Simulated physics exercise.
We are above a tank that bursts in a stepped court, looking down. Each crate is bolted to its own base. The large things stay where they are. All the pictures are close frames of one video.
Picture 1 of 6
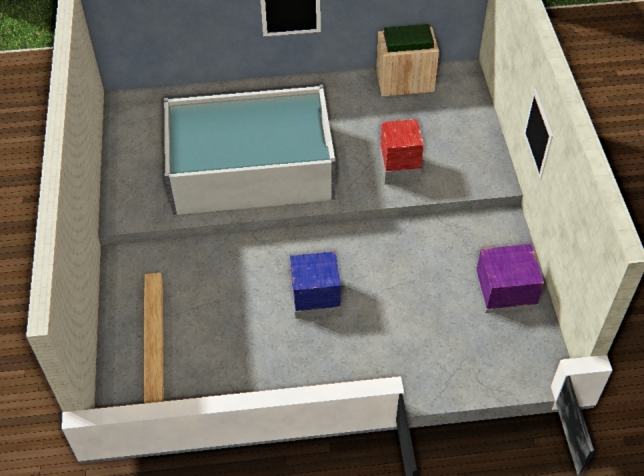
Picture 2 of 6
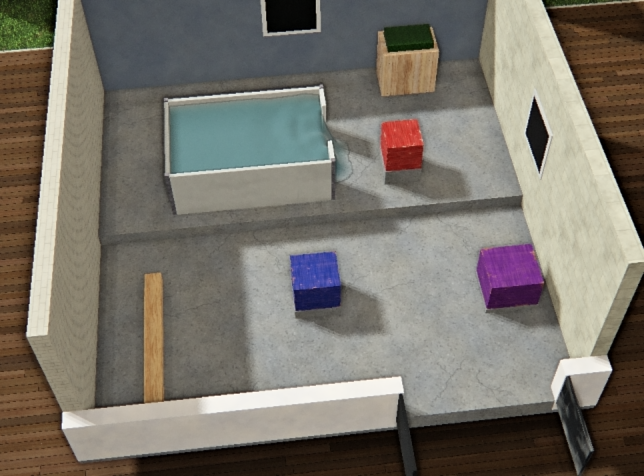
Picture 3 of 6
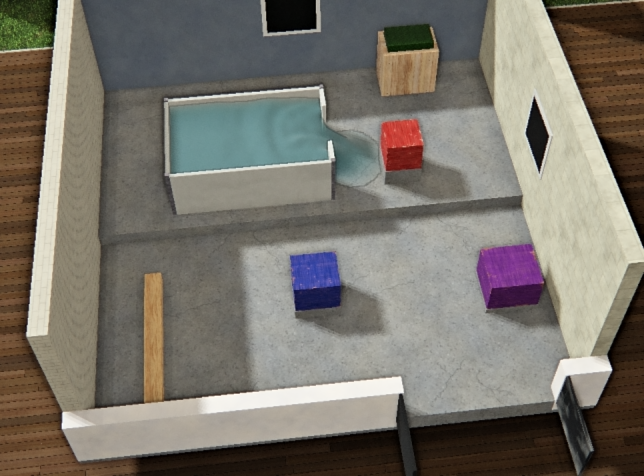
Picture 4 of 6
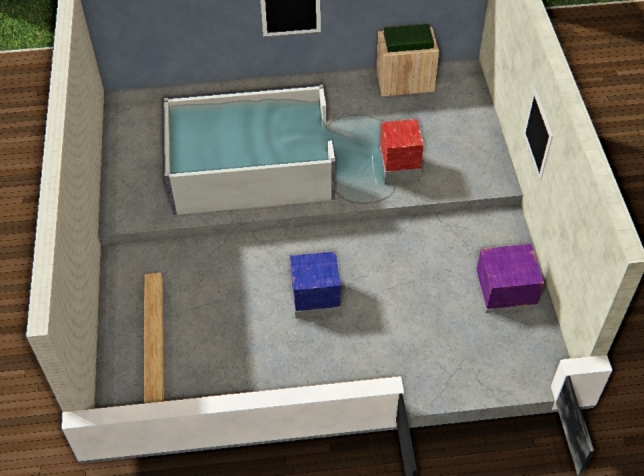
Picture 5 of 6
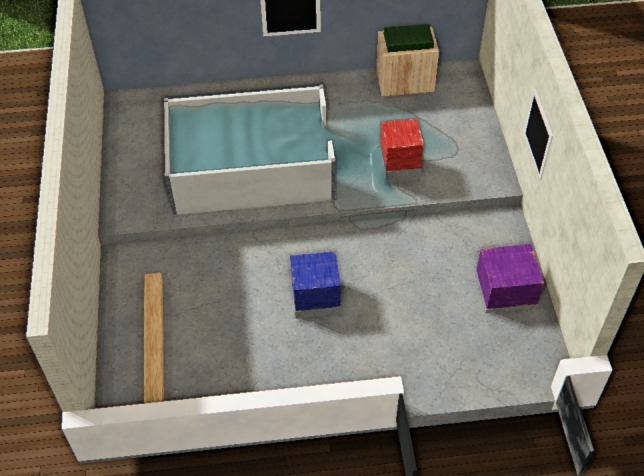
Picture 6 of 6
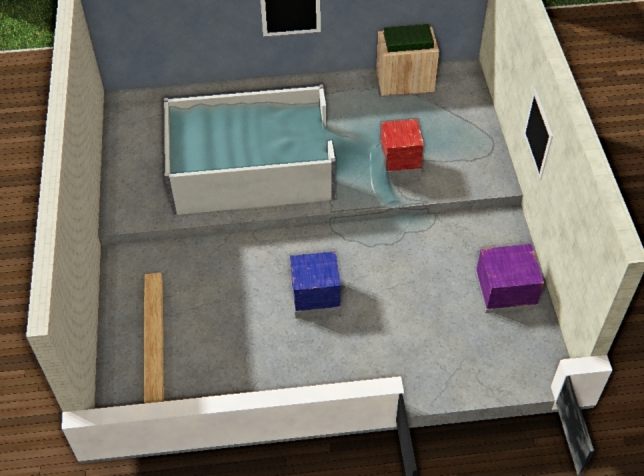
In the video, seen from above, water pours through a gap in the right side of a white tank in a walled, stepped court, spreads around a red block, and runs over the step toward the viewer onto the lower floor.
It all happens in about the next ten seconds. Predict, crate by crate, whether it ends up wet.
One by one: Purple crate: Reached. Blue crate: Spared. Red crate: Reached.
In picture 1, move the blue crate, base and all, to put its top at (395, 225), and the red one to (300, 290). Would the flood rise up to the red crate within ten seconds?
Within ten seconds the red crate stays untouched.
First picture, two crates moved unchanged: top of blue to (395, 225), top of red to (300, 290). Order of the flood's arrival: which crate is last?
Answer: The crate marked red.
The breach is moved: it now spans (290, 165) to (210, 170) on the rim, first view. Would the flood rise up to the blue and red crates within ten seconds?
Taking them in turn, the blue one is swamped, and the red one is left untouched.
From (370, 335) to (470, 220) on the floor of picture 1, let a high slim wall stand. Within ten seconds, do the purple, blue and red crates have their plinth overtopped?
Purple crate: Reached, blue crate: Reached, red crate: Reached.
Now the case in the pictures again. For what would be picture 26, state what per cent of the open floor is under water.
By my count, 55 percent.
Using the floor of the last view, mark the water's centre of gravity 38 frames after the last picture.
About (332, 185).
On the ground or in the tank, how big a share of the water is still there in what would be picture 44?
Estimate: Near 92 %.
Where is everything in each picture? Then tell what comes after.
In the first picture, the water tank at (248, 133) is whole and still.
In the second picture, water pours out at (325, 148) and has run to (336, 141).
In the third picture, the front is at (379, 163), out from the gap at (325, 150).
In the fourth picture, water pours out at (325, 150) and has run to a hidden place.
In the fifth picture, water pours out at (325, 150) and has run to (449, 141).
In the sixth picture, water pours out at (325, 150) and has run to (484, 138).
A moment on, water covers 25 % of the floor; the purple crate water round its plinth, the blue crate water round its plinth, the red crate water round its plinth.
Next, water covers 40 % of the floor; the purple crate water round its plinth, the blue crate water round its plinth, the red crate water round its plinth.
Then, water covers 55 % of the floor; the purple crate water round its plinth, the blue crate water round its plinth, the red crate water round its plinth.
Later, water covers 80 % of the floor; the purple crate water round its plinth, the blue crate water round its plinth, the red crate water round its plinth.
In the end, water covers 95 % of the floor; the purple crate was topped, the blue crate stayed above the water, the red crate was topped.
